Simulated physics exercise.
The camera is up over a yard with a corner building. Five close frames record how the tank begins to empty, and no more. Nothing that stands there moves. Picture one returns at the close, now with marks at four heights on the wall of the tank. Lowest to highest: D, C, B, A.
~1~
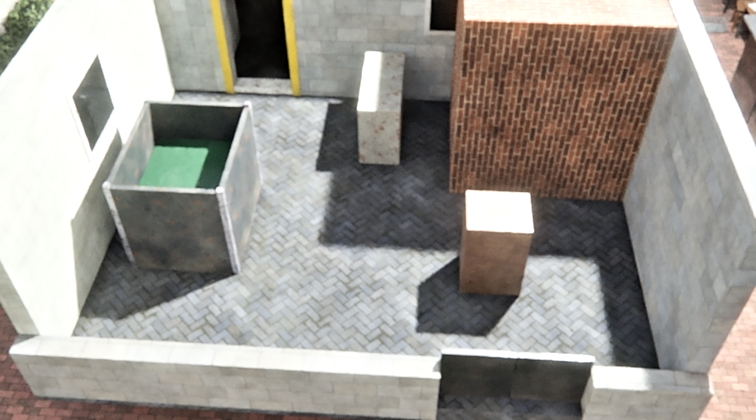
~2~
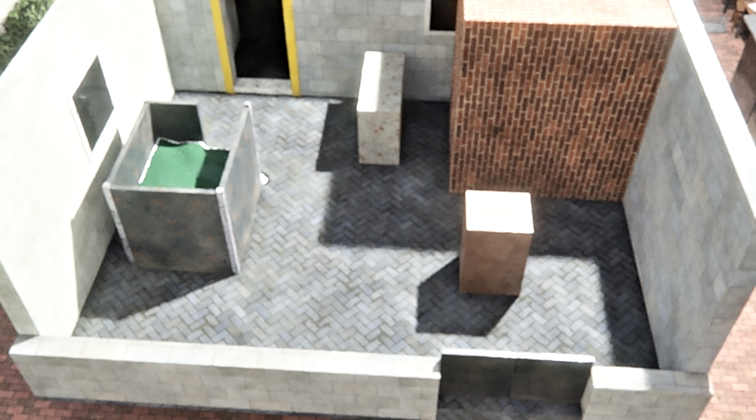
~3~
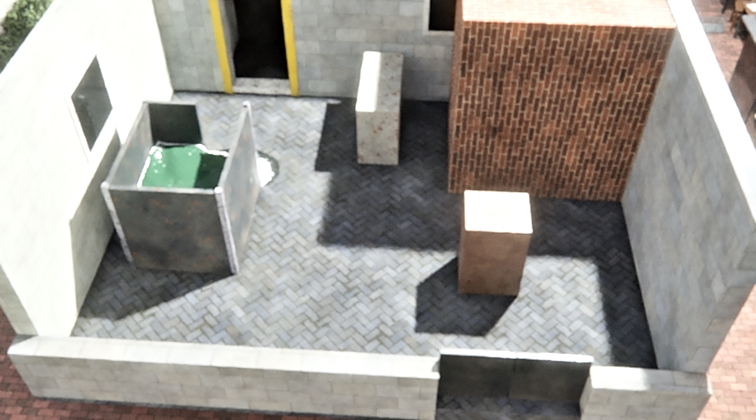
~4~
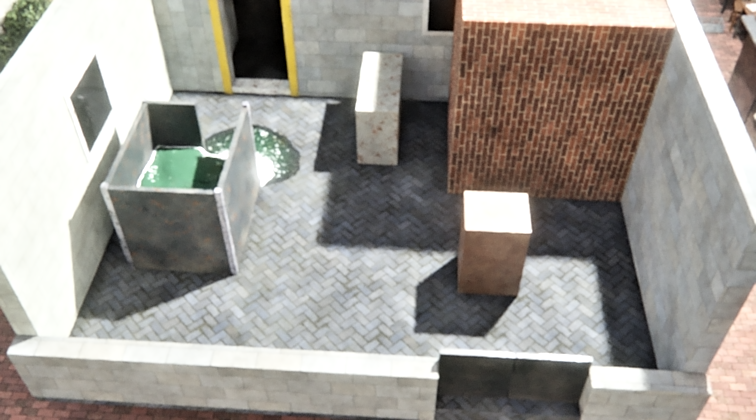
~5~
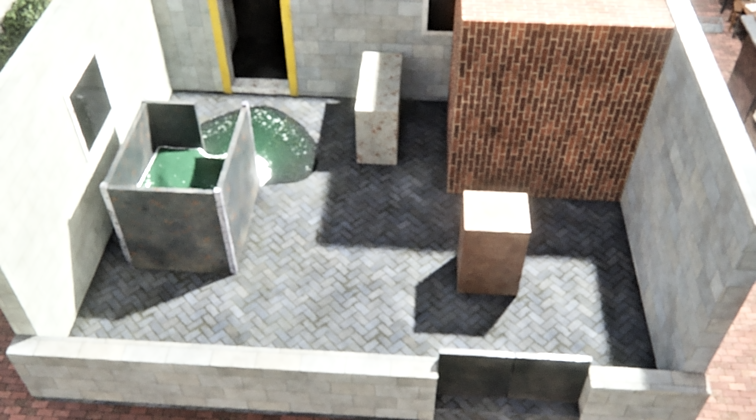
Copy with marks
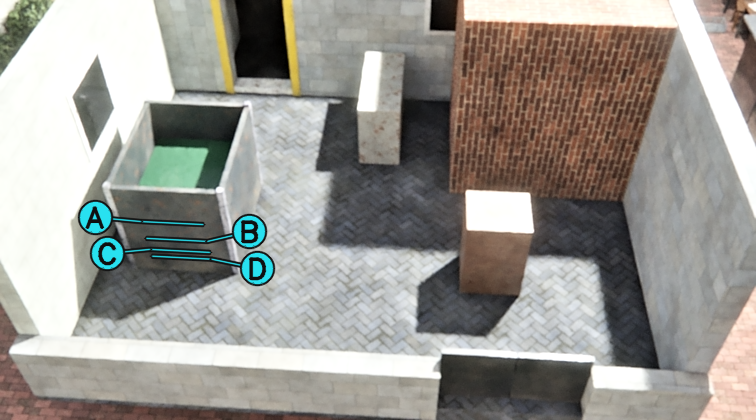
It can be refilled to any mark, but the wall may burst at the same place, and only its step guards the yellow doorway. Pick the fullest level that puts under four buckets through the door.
Mark C.
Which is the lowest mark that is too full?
Here it is mark B.
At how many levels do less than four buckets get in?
Two of them.
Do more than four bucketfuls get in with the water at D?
No, not at all.
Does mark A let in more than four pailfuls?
Yes.
On the marked copy, A at (172, 223); B at (176, 239); C at (179, 250); D at (181, 257); from the bottom up D, C, B, A.
With A, dozens of bucketfuls pour in.
With B, about 10 bucketfuls get in.
With C, a bucket or two gets in.
With D, nothing gets over.
